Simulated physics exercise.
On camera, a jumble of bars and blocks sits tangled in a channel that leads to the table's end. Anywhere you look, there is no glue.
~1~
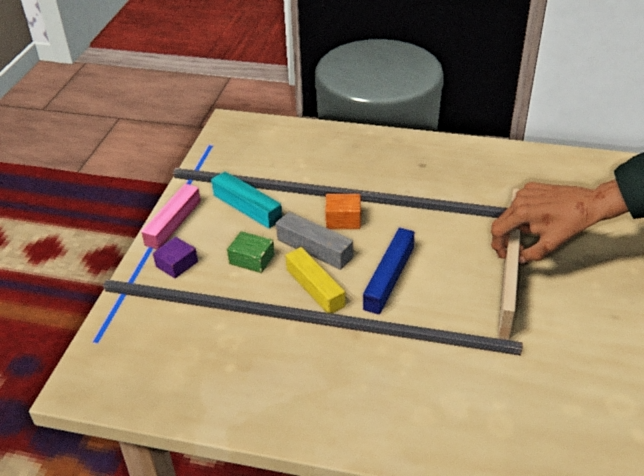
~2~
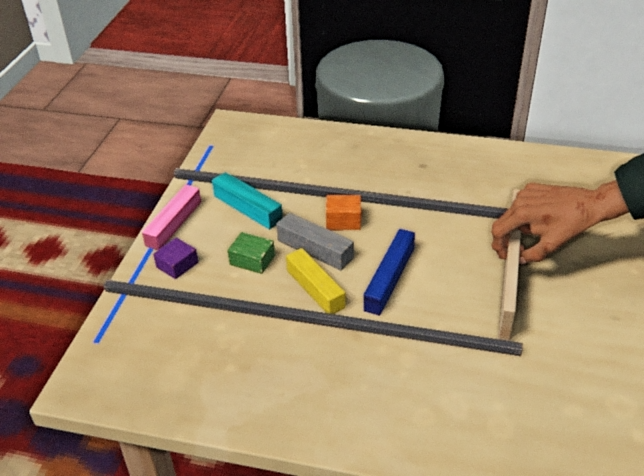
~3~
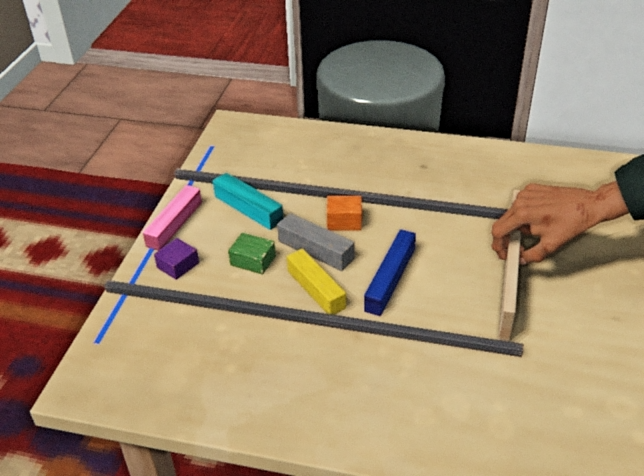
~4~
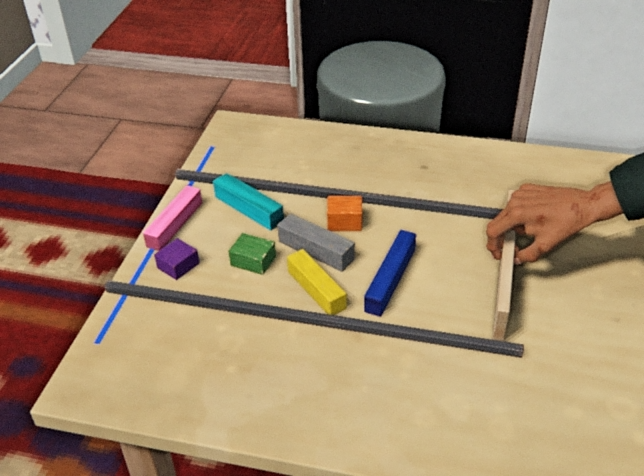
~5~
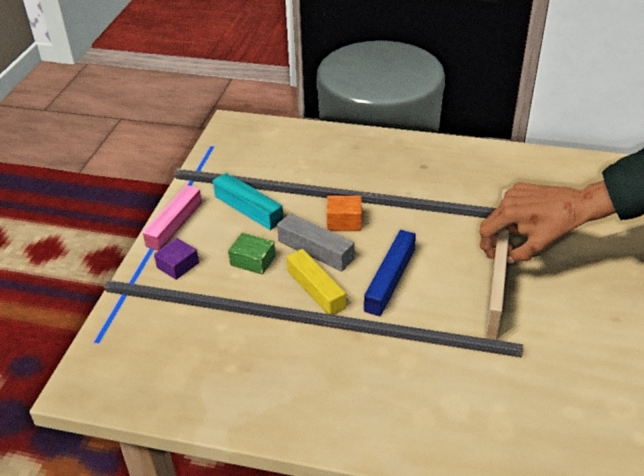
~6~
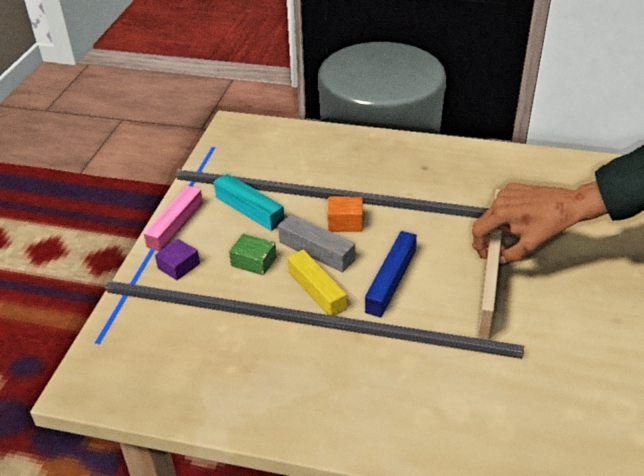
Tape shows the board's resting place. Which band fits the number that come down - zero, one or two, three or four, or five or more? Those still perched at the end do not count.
The band that fits is five or more.
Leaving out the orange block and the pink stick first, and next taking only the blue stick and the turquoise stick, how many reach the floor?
The first try gives 5, the second gives 5.
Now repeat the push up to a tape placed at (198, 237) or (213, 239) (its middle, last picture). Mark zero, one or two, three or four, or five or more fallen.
First place: Either three or four; second place: 1 or 2.
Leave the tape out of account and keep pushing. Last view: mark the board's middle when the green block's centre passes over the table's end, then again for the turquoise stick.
Middle: Roughly (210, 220); roughly (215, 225).
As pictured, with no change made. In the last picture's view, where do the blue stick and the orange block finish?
The blue stick finishes at (146, 237); the orange block finishes at (166, 189).
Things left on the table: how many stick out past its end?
Tally: 1.
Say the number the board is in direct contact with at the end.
It adds up to 2.
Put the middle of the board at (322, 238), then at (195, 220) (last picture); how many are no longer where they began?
Counts: 6, 8.
A little later, none off yet; pink stick at rest near (174, 218); purple block at rest near (178, 259); turquoise stick at rest near (249, 202).
Next, none off yet; pink stick at rest near (174, 218); purple block shifted about its own width near (140, 262); turquoise stick shifted about its own width near (195, 181).
When it is over, the number that fall off is five or more; down, yellow bar, grey bar, green block, turquoise stick, purple block and pink stick.
